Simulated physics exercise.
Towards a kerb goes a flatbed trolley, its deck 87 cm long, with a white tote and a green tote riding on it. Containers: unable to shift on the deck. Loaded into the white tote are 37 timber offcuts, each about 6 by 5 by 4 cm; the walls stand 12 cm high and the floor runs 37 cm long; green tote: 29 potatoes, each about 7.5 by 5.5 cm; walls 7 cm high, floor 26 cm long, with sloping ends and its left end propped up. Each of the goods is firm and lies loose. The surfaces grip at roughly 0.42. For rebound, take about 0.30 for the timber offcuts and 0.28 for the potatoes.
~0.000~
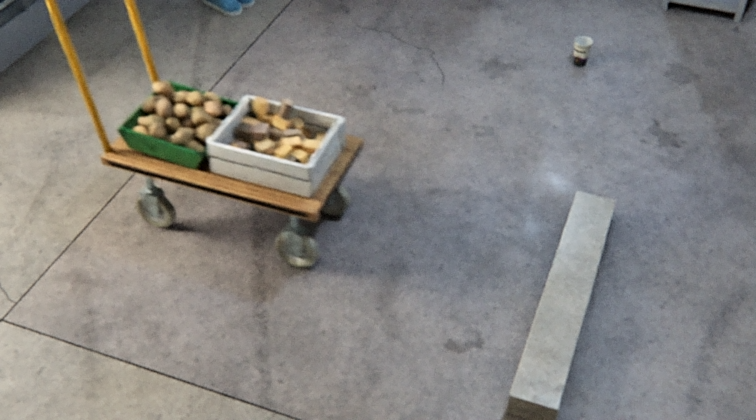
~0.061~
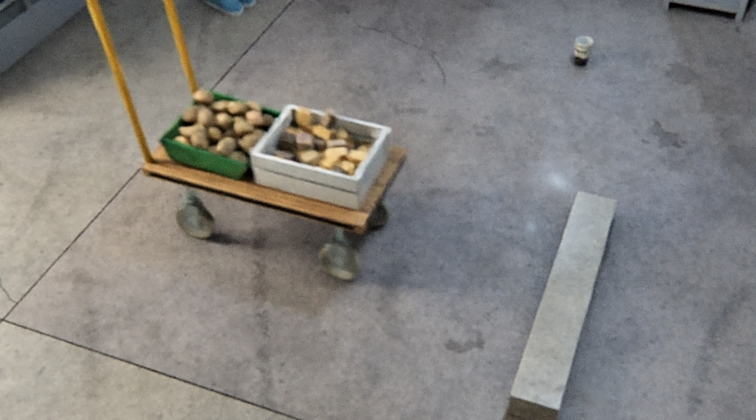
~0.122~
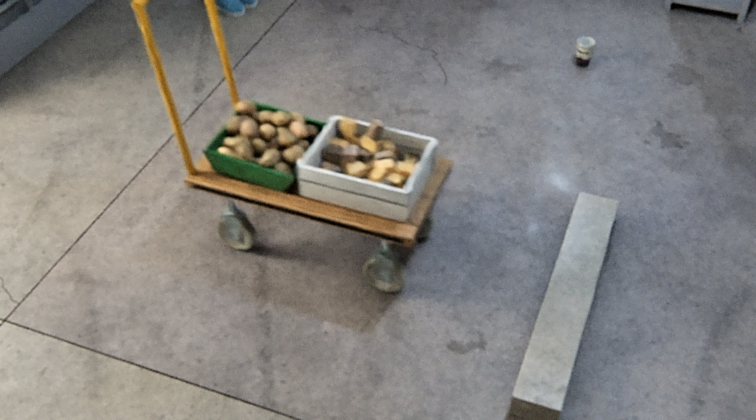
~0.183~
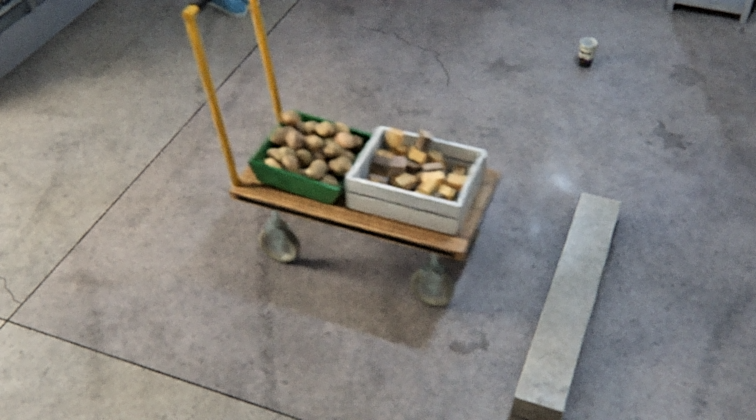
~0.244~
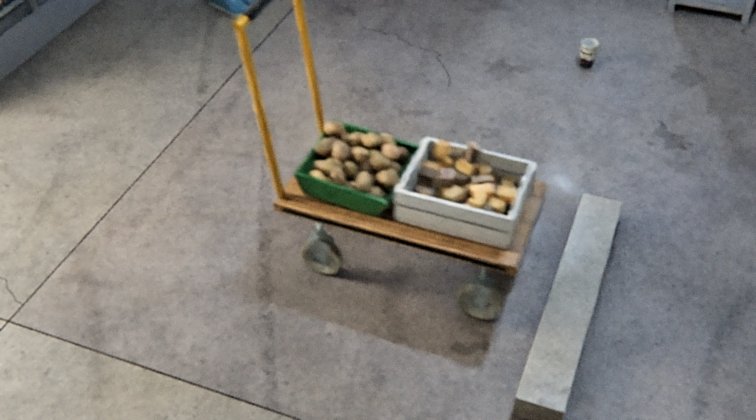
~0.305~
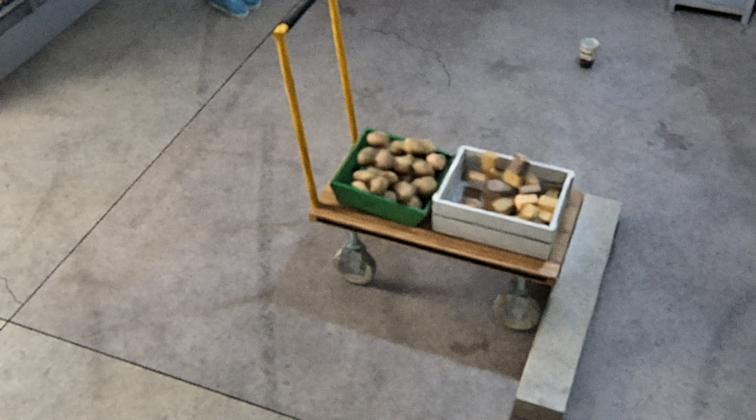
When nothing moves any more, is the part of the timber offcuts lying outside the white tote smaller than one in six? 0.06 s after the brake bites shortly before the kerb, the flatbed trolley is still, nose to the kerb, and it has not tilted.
Yes, it is smaller than one in six.
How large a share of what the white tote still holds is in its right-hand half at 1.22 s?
60 per cent or so.
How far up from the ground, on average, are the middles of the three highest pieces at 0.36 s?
About 54 cm.
After 0.36 s, the white tote has all 37 and the green tote has all 29.
After 0.48 s, the white tote is down by 1 of 37 and the green tote is down by 5 of 29.
After 0.71 s, the white tote is down by 2 of 37 and the green tote is down by 8 of 29.
Final count (at 1.22 s), the white tote is down by 2 of 37 and the green tote is down by 9 of 29. Asked share, 2 of 37, 5 per cent.
